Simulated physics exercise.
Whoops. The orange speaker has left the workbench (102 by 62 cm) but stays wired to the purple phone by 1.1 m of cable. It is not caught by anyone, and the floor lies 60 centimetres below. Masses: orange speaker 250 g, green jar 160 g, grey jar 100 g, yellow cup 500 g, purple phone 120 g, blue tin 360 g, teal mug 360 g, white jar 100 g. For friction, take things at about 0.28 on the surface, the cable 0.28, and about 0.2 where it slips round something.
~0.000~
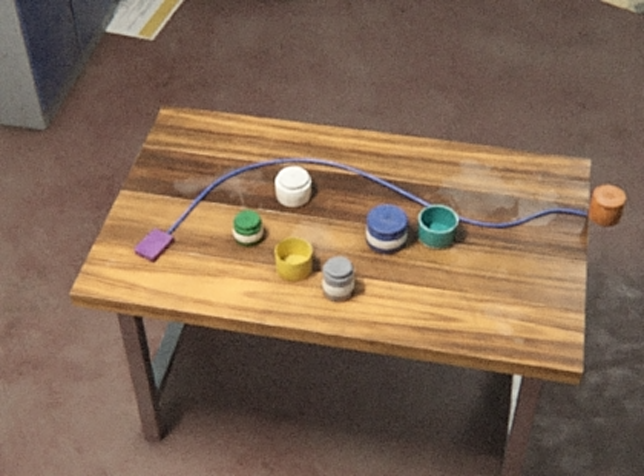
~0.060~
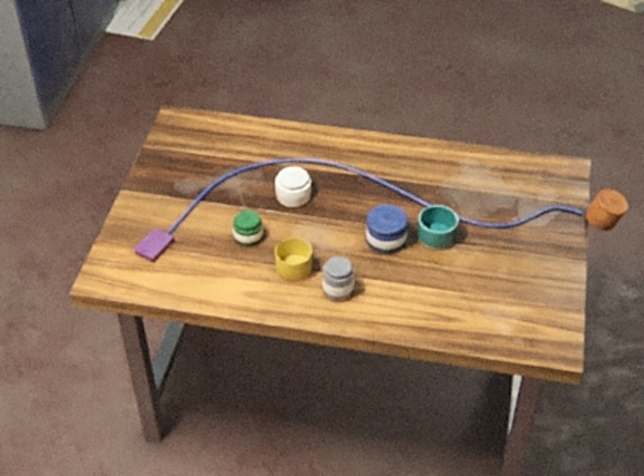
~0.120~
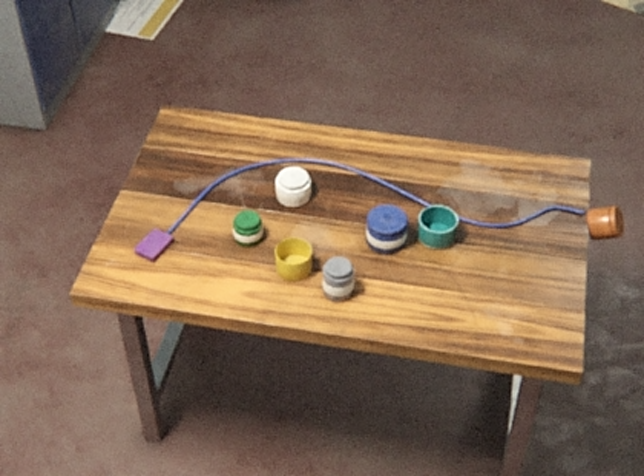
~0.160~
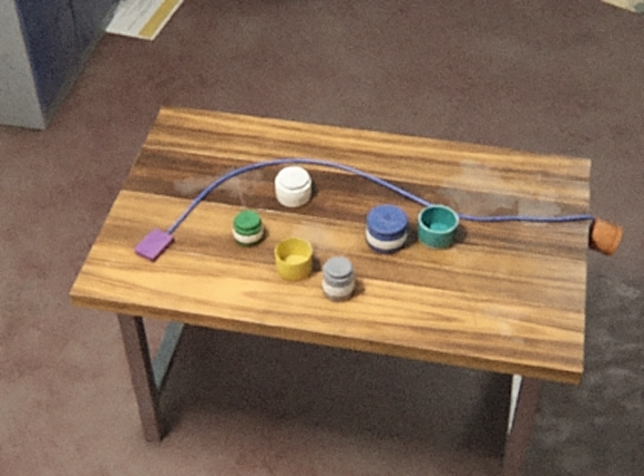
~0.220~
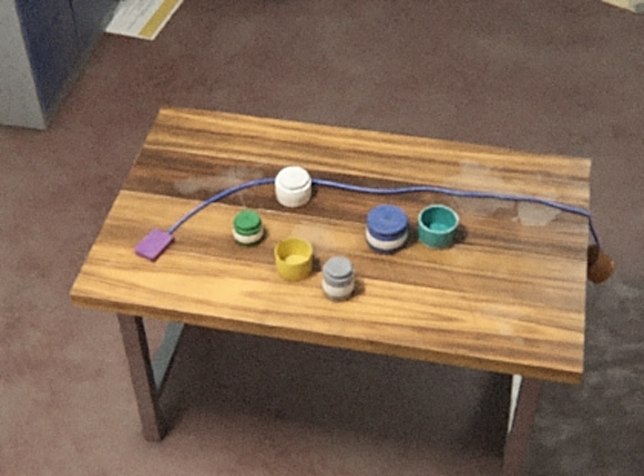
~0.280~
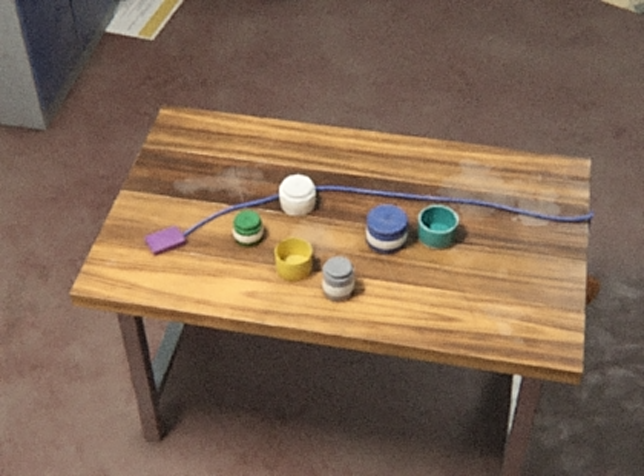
The clip shows an orange object beyond the right edge of a wooden table dropping out of view below the tabletop, its blue cable straightening and sweeping back to the white jar, which shifts slightly, along with the purple object at left.
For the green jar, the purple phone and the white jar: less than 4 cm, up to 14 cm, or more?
The green jar stays in the low band, the purple phone travels a long way, the white jar travels a long way.
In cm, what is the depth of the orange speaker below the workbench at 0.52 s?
50 cm.
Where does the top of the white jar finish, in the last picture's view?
It ends up near pixel (335, 244).
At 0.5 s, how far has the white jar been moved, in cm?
20 cm.
At 0.5 s, the cable's tail end at (305, 200); purple phone 31 cm off its start, white jar 20 cm off its start, orange speaker over the edge.
At 0.7 s, the cable's tail end at (427, 172); purple phone 63 cm off its start, white jar 22 cm off its start, orange speaker over the edge.
At 1.0 s, the cable's tail end at (509, 162); purple phone 83 cm off its start at (522, 167), white jar 22 cm off its start at (335, 244), orange speaker over the edge.
At 1.2 s, the cable's tail end at (552, 157); purple phone 92 cm off its start, white jar 22 cm off its start, orange speaker over the edge.
At 2.4 s, the cable's tail end at (555, 157); purple phone 92 cm off its start at (560, 164), white jar 22 cm off its start at (335, 244), green jar 1 cm off its start at (250, 220), orange speaker over the edge.
